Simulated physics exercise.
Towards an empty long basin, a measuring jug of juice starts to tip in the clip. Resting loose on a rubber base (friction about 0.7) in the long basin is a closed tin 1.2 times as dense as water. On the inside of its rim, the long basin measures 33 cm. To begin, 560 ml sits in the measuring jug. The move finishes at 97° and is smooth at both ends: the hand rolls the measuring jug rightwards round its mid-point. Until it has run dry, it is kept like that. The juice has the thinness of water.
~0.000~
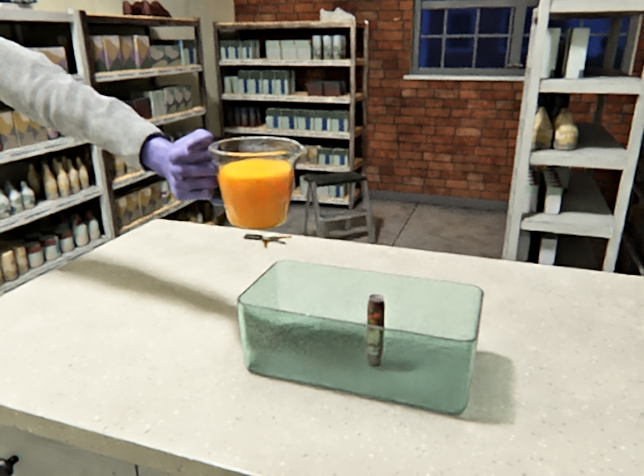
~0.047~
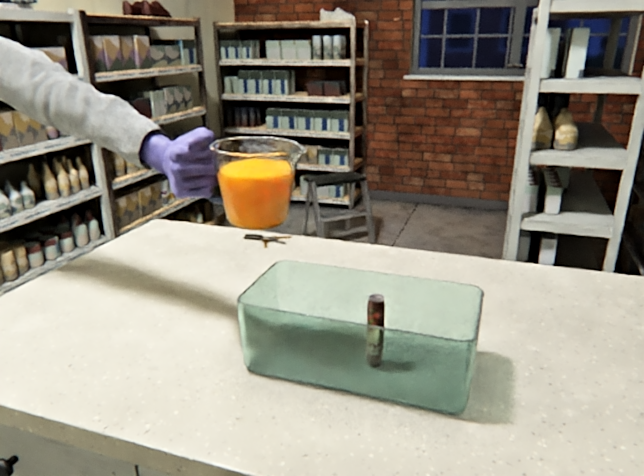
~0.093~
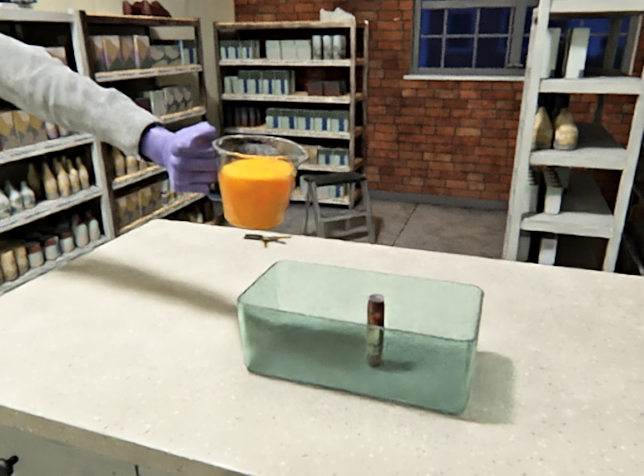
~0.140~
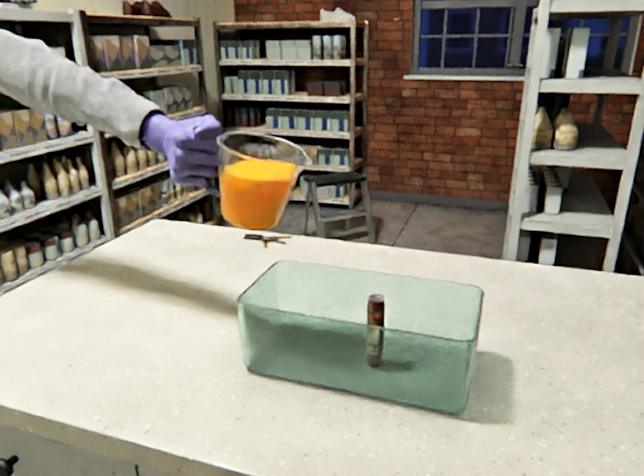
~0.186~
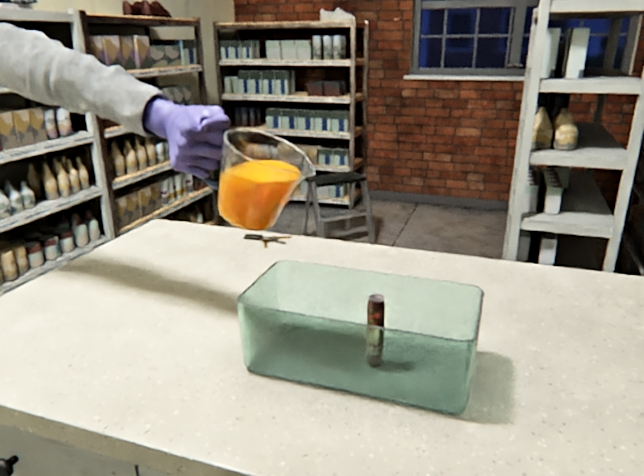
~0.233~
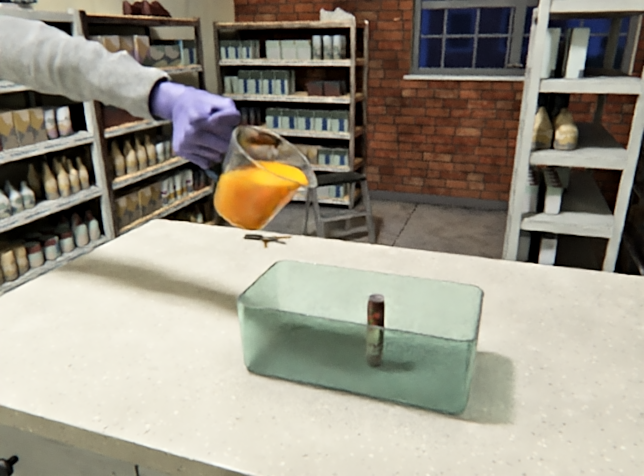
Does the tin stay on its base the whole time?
It will make it through.
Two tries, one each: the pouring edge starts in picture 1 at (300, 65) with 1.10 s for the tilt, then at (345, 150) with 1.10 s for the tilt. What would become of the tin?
First it tips over; then it tips over.
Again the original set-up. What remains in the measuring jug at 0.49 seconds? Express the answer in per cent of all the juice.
Around 54 percent.
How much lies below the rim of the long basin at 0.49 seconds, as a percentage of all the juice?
Some 14 per cent.
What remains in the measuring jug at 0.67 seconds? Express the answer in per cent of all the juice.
Share remaining: Approx. 12 %.
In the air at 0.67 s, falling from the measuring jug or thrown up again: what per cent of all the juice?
Close to 16 in every hundred parts.
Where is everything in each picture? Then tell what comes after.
The first frame shows tilt 0°; pouring edge (304, 150); surface from (224, 164) to (292, 169); the long basin's rim runs from (258, 280) to (480, 314); the tin's top is at (377, 301).
The second frame shows tilt 2°; pouring edge (305, 151); surface from (225, 164) to (292, 170).
The third frame shows tilt 6°; pouring edge (308, 156); surface from (226, 164) to (294, 171).
The fourth frame shows tilt 13°; pouring edge (311, 164); surface from (228, 164) to (296, 172).
The fifth frame shows tilt 23°; pouring edge (314, 174); surface from (230, 166) to (301, 175).
The sixth frame shows tilt 34°; pouring edge (316, 187); surface from (228, 172) to (308, 180).
Then, 0.49 s in, the tilt is 91° and 54 per cent is still to pour; the tin stands where it began.
Then, 0.67 s in, the tilt is 97° and 12 per cent is still to pour; the tin stands where it began.
Then, 0.87 s in, the tilt is 97° and 2 per cent is still to pour; the tin stands where it began.
Then, 1.08 s in, the tilt is 97° and 0 per cent is still to pour; the tin stands where it began.
Finally, the tin stands where it began.
